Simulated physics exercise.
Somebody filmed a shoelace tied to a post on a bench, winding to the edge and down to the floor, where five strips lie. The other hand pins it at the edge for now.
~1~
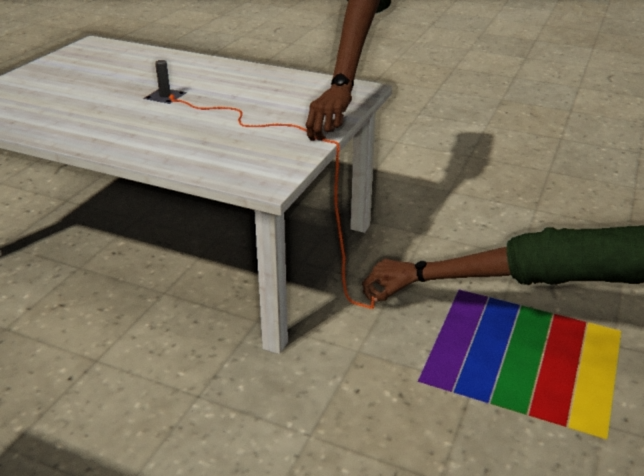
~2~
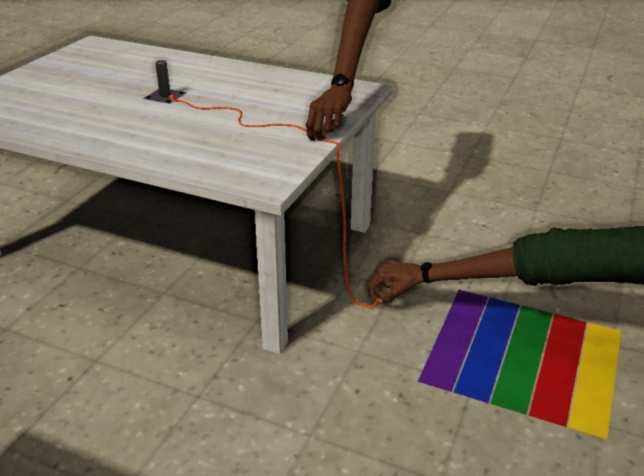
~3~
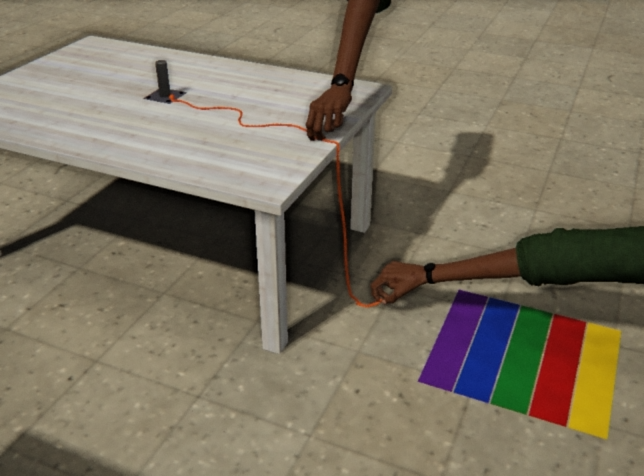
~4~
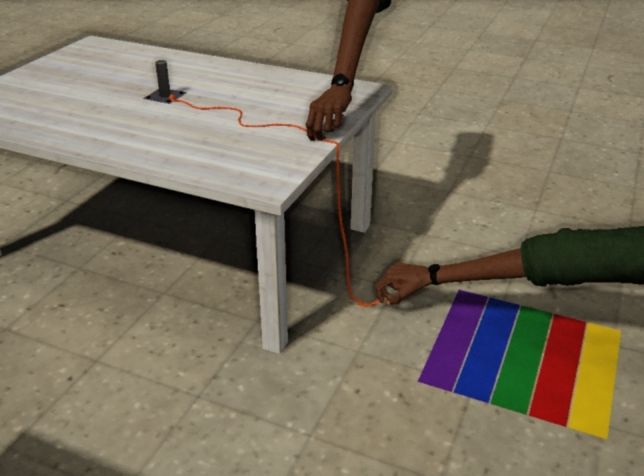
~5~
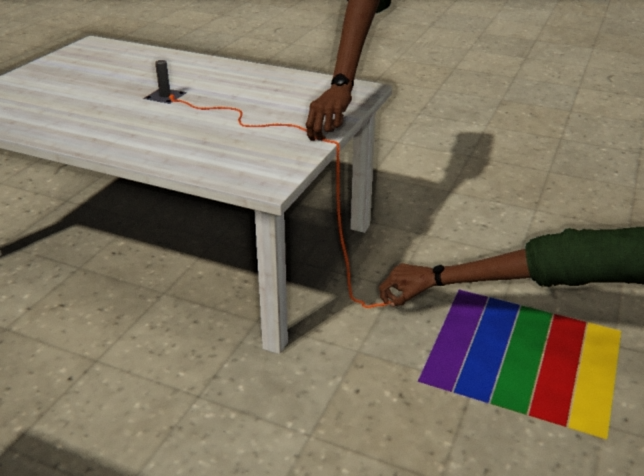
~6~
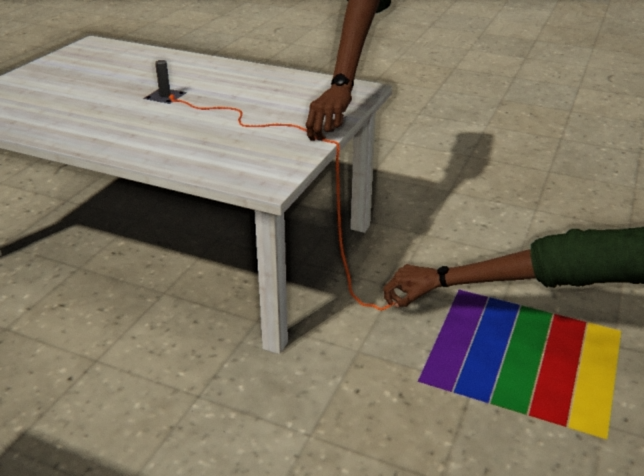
On a pale bench above a tiled floor, one hand pins an orange shoelace at the edge, while below, a second hand holding its hanging end shifts slightly to the right, near five coloured strips.
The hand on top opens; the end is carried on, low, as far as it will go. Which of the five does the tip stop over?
The green one.
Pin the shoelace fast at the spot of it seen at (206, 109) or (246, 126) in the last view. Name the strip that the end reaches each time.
In that order: Green; blue.
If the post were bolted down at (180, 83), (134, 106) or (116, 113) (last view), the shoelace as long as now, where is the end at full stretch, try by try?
About (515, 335), (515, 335) and (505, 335).
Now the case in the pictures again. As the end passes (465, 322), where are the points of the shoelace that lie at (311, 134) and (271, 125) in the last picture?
About (338, 146), and the other about (297, 131).
Soon after, end near (465, 322); over purple.
After that, end near (508, 334); over blue.
At the stop, end near (532, 340); over green. It halts on the green strip.
